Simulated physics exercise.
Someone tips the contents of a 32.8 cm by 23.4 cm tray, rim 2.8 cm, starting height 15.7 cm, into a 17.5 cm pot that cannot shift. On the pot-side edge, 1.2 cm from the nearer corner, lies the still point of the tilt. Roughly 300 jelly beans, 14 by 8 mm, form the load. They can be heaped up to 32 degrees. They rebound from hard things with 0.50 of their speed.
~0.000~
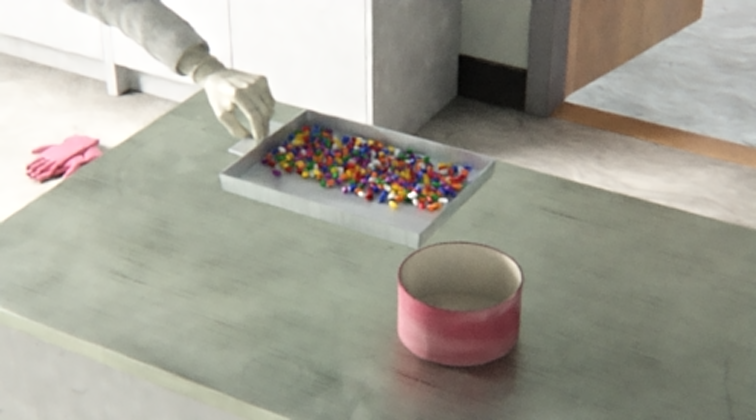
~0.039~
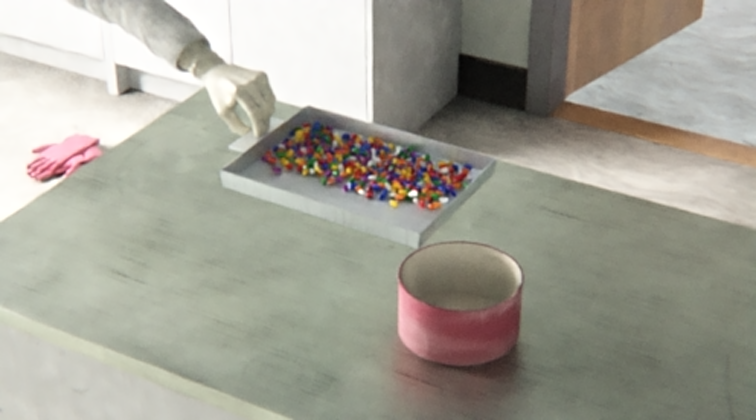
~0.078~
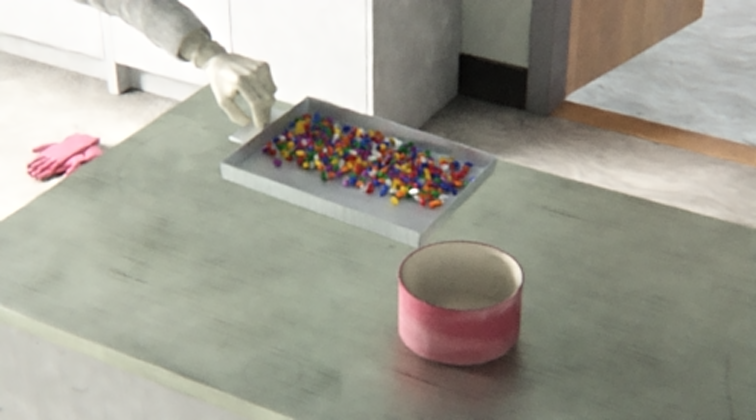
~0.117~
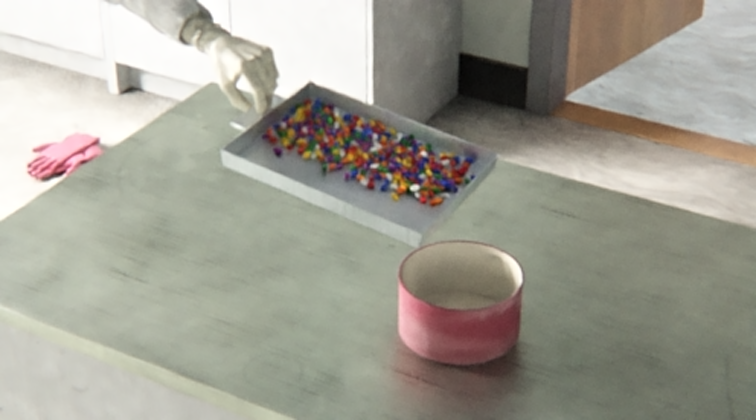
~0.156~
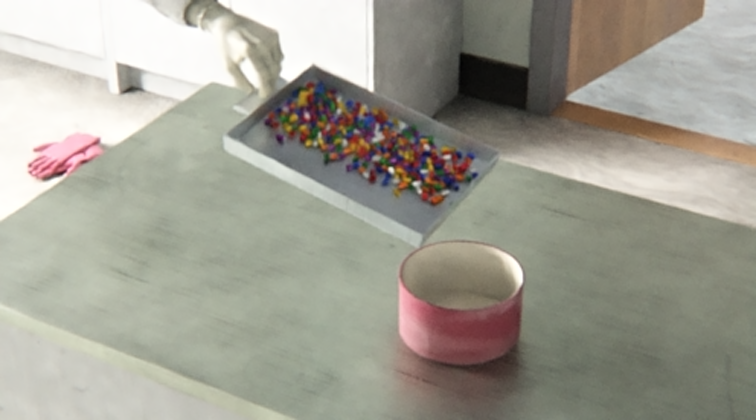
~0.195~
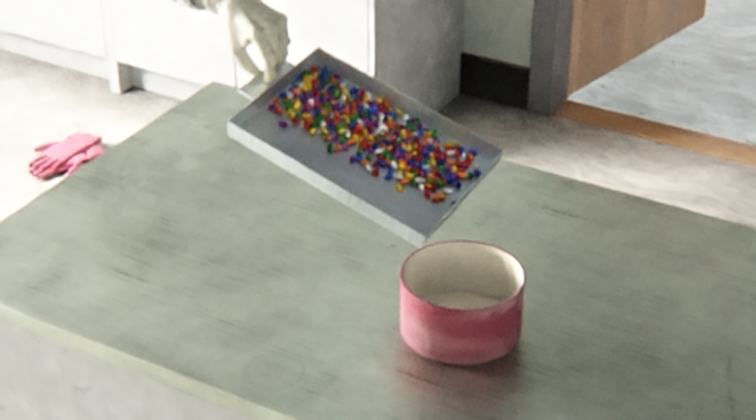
At first, a pale gloved hand holds the far left end of a shallow grey tray of colourful jelly beans, lying flat on a greenish counter behind a pink pot. The hand then lifts that end slowly, then faster, tilting the tray toward the pot while the beans stay spread across it.
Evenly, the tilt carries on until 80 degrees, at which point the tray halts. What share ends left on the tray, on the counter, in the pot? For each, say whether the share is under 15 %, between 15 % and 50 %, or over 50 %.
In the end left on the tray: Moderate, counter: Moderate, pot: Moderate.
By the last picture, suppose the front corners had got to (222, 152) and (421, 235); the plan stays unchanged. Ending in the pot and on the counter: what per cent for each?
Pot 5 % / counter 80 %.
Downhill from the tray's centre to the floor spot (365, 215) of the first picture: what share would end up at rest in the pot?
The share would be about 5 percent.
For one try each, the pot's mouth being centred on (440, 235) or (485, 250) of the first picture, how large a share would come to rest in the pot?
Estimates: 0 % and 15 %, in that order.
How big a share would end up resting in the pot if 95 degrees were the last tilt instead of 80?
I'd expect some 60 per cent in the pot.
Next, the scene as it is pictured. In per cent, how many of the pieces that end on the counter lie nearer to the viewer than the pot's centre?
I'd put it at around 70 per cent.
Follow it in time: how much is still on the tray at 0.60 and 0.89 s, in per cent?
Roughly 100 then 25.
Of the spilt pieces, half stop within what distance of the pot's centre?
Distance: Some 28 cm.
Then, at 0.44 s, tilt 49 degrees; the tray holds 100 %, the pot 0 %.
After 0.60 s, tilt 70 degrees; the tray holds 100 %, the pot 0 %.
Then, at 0.89 s, tilt 80 degrees; the tray holds 25 %, the pot 30 %.
By 2.4 s all is still; tray 20 %, counter 35 %, pot 40 %.
